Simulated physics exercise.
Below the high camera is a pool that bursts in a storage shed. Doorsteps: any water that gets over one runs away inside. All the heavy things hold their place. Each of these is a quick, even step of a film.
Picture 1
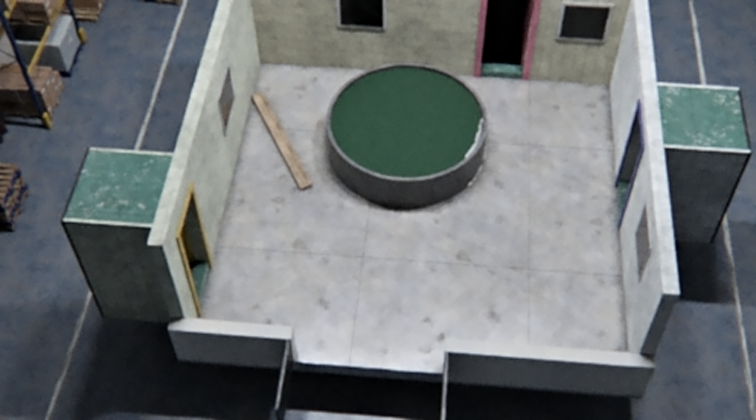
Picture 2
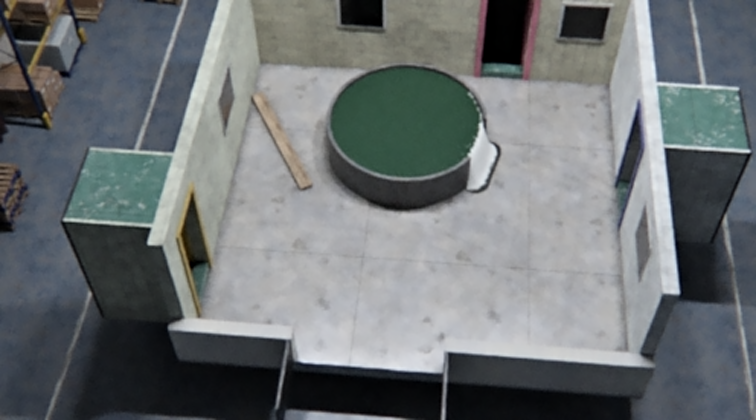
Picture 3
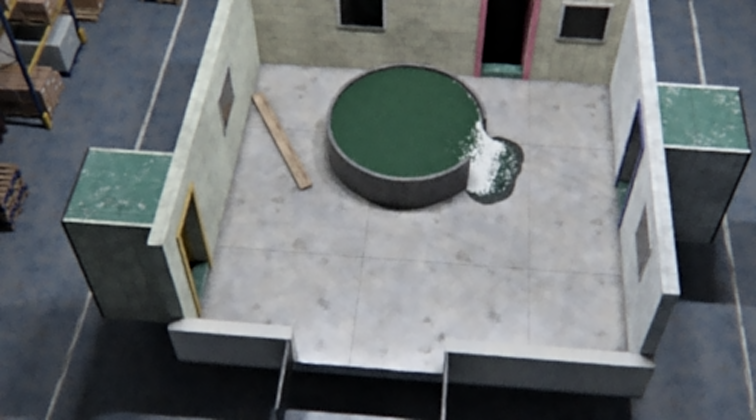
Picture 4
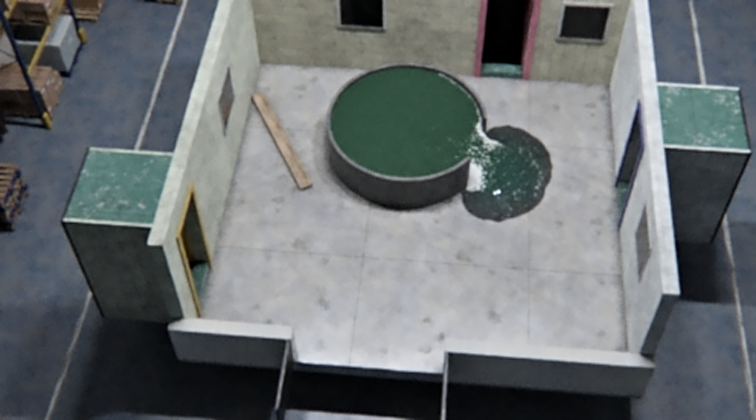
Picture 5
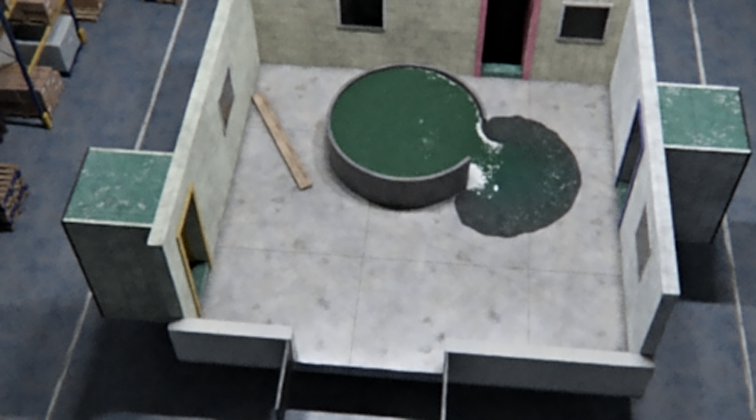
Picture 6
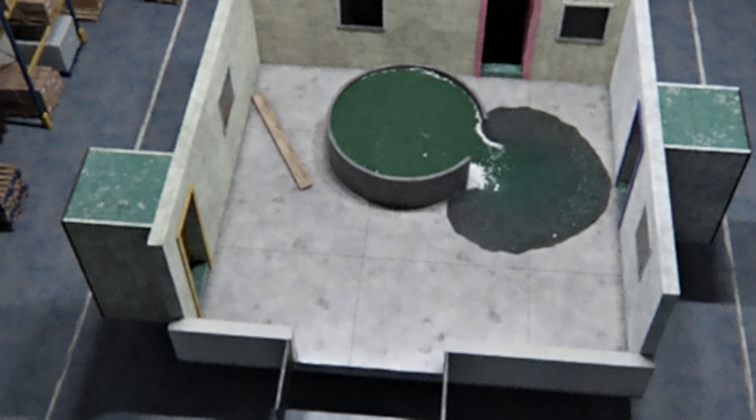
Green water sat still in a round pool inside a roofless shed, then burst through the pool's right side in a white froth and spread across the pale floor in a widening dark puddle.
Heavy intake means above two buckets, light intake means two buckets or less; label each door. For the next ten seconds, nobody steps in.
Labels: Pink door: Light, blue door: Heavy, yellow door: Light.
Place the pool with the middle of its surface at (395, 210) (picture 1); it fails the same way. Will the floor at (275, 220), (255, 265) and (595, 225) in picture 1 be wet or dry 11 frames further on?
Result: Spared; spared; inundated.
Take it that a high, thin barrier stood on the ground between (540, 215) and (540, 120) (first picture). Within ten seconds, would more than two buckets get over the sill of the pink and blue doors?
Well, first the pink one ends up above, then the blue one comes in short.
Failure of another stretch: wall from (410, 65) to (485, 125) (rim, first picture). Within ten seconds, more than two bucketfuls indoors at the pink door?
I reckon the pink one exceeds it.
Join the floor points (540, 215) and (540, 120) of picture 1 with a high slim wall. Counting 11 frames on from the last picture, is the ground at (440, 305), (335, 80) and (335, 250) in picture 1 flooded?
Lab note - point 1: Inundated; point 2: Parched; point 3: Parched.
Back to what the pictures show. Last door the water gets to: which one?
I'd go with the yellow one.
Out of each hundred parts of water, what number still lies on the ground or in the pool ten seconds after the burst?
Roughly 92 parts in a hundred.
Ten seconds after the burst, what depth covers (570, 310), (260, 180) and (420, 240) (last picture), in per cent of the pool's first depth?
Around 18, 12 and 4 %.
A moment on, water covers 25 % of the floor; the pink door not reached, the blue door under two buckets in, the yellow door not reached.
Next, water covers 30 % of the floor; the pink door wet at the sill, nothing in, the blue door over two buckets in, the yellow door not reached.
Then, water covers 40 % of the floor; the pink door wet at the sill, nothing in, the blue door far over two buckets in, the yellow door not reached.
Later, water covers 85 % of the floor; the pink door wet at the sill, nothing in, the blue door far over two buckets in, the yellow door wet at the sill, nothing in.
In the end, water covers 100 % of the floor; the pink door wet at the sill, nothing in, the blue door far over two buckets in, the yellow door wet at the sill, nothing in.
